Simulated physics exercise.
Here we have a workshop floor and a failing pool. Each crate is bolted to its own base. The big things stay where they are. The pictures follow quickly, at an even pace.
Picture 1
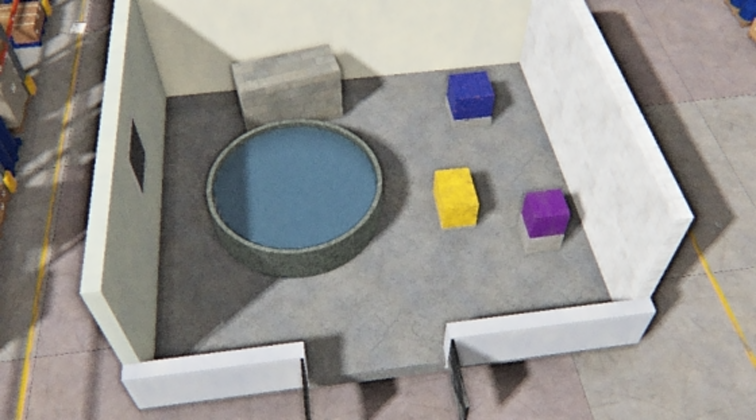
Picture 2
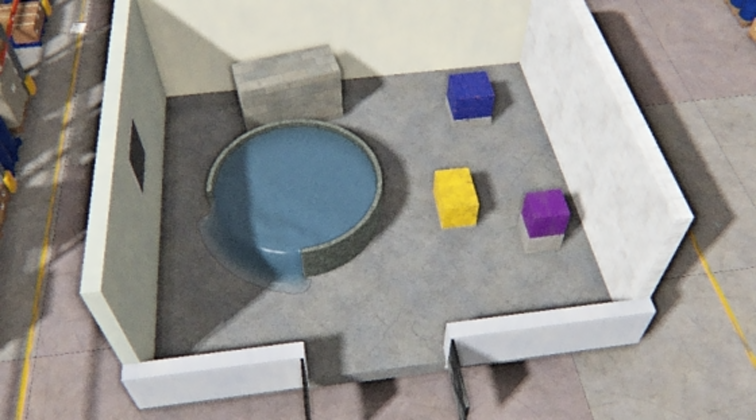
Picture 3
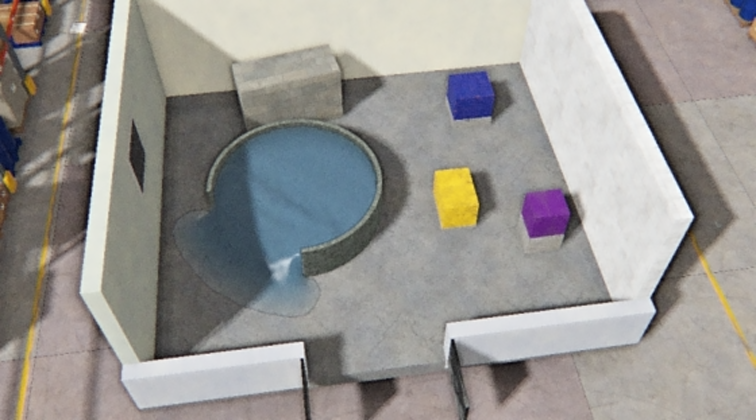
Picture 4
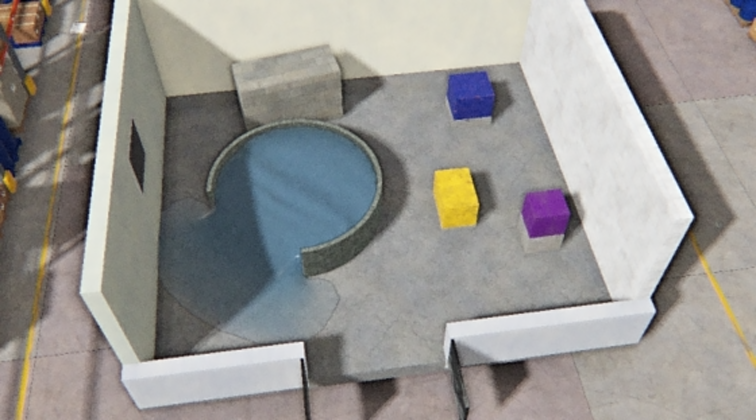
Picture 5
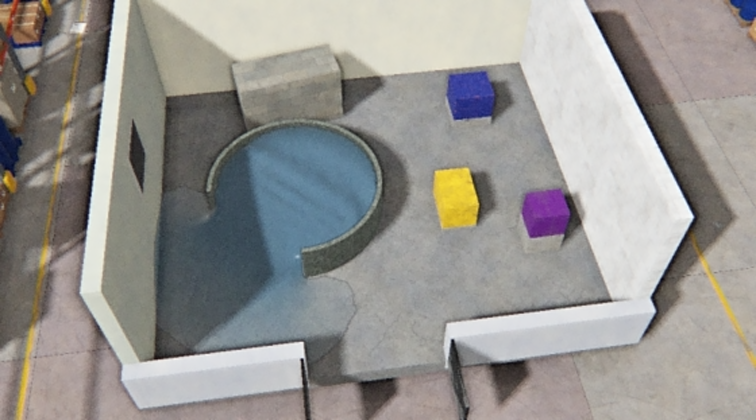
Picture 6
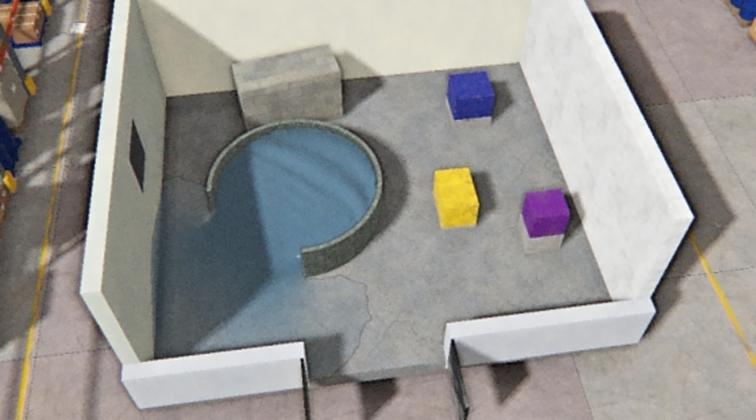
Water in a round, low-walled pool breaks out through a gap at the front left and spreads over the gray floor to the left wall and front wall, while the blue, yellow and purple blocks at right stay still.
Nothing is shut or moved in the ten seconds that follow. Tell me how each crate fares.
The yellow crate is soaked; the purple crate keeps dry; the blue crate keeps dry.
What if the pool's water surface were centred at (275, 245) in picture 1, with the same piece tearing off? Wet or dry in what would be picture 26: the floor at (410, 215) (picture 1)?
Answer: Clear.
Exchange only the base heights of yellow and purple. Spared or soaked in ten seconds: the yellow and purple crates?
In short: Yellow is safe; purple takes water.
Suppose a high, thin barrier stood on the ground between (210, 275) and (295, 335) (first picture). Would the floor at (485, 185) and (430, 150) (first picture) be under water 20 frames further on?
One after the other: Not flooded, no water.
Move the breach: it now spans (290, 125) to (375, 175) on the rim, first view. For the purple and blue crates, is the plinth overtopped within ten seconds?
Purple keeps dry, blue takes water.
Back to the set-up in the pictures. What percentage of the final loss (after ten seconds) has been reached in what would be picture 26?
Roughly 25 per cent.
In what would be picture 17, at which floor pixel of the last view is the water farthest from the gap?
Around (167, 100).
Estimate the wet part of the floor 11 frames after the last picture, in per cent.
Some 30 per cent.
A moment on, water covers 20 % of the floor; the yellow crate not reached, the purple crate not reached, the blue crate not reached.
Next, water covers 30 % of the floor; the yellow crate not reached, the purple crate not reached, the blue crate not reached.
Then, water covers 55 % of the floor; the yellow crate water round its plinth, the purple crate not reached, the blue crate not reached.
Later, water covers 85 % of the floor; the yellow crate water round its plinth, the purple crate water round its plinth, the blue crate water round its plinth.
In the end, water covers 100 % of the floor; the yellow crate was topped, the purple crate stayed above the water, the blue crate stayed above the water.
